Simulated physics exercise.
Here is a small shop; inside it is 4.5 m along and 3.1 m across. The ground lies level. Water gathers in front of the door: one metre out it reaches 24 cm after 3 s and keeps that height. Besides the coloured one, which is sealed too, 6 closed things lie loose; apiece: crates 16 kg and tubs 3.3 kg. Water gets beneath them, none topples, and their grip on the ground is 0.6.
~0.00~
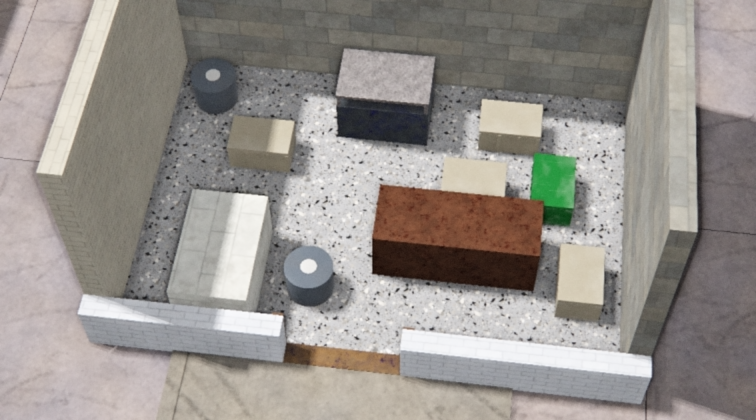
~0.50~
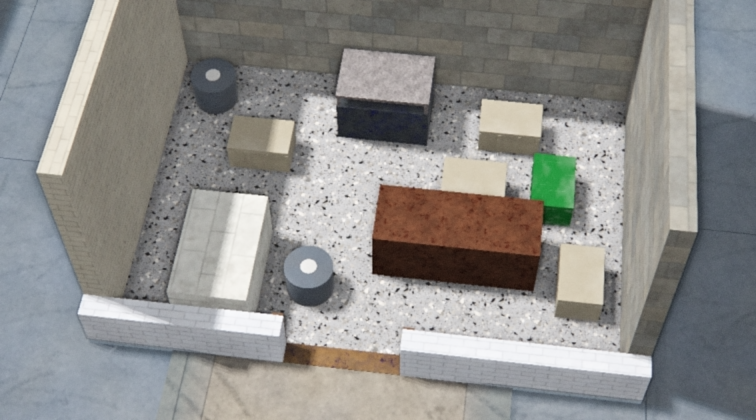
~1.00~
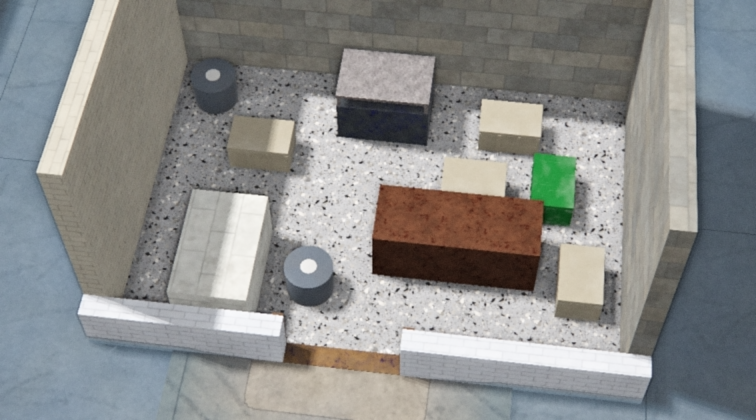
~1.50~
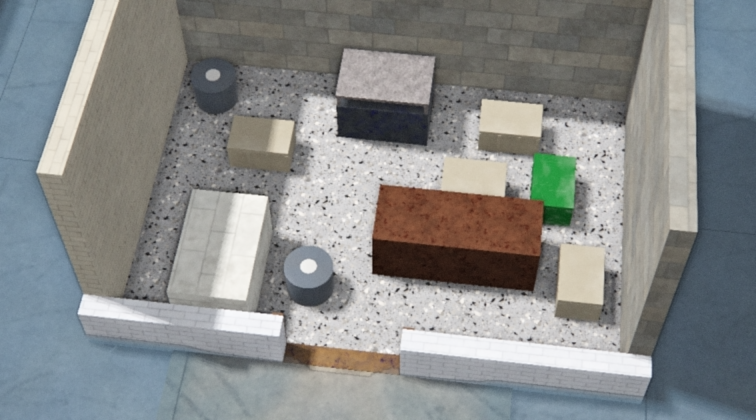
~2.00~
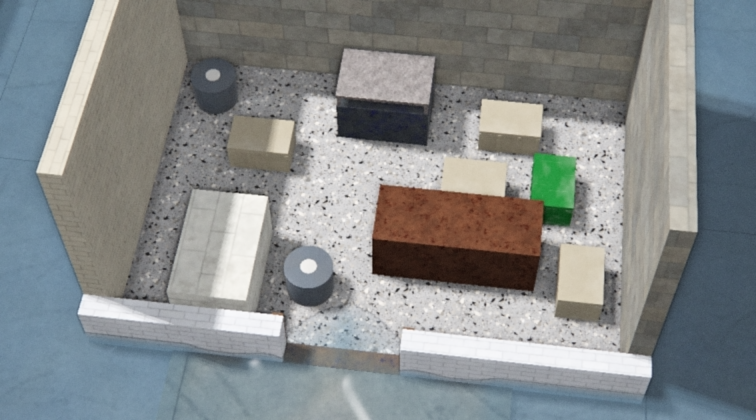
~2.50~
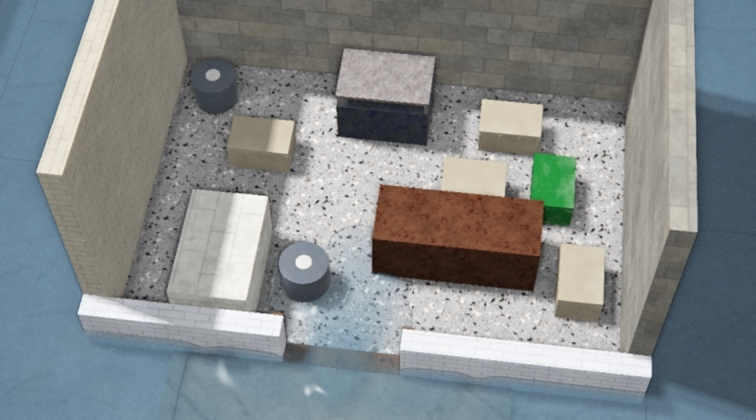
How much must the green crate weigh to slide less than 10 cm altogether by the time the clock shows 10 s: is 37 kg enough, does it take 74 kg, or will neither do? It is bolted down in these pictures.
For it, the lower weight is enough.
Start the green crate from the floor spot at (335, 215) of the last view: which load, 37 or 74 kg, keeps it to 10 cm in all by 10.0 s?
Only the larger holds.
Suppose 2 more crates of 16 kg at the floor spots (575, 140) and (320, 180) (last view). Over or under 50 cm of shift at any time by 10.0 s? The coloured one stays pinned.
In turn: Under, more.
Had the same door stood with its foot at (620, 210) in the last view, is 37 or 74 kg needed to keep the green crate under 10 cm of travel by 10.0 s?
In that case only the higher weight holds it.
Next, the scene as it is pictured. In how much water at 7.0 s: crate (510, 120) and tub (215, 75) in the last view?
Roughly 4 and 12 cm.
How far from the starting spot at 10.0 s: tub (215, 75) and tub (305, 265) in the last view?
In turn: 80 cm, 250 cm.
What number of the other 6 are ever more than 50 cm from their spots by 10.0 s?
I count 3.
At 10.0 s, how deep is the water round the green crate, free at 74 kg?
Roughly 13 cm.
After 3.5 s the green crate would be 0 cm from its start with 37 kg and 0 cm from its start with 74 kg; 0 cm of water round it then.
After 4.5 s the green crate would be 0 cm from its start with 37 kg and 0 cm from its start with 74 kg; 1 cm of water round it then.
After 7.0 s the green crate would be 0 cm from its start with 37 kg and 0 cm from its start with 74 kg; 6 cm of water round it then.
After 10.0 s the green crate would be 0 cm from its start with 37 kg and 0 cm from its start with 74 kg; 13 cm of water round it then.
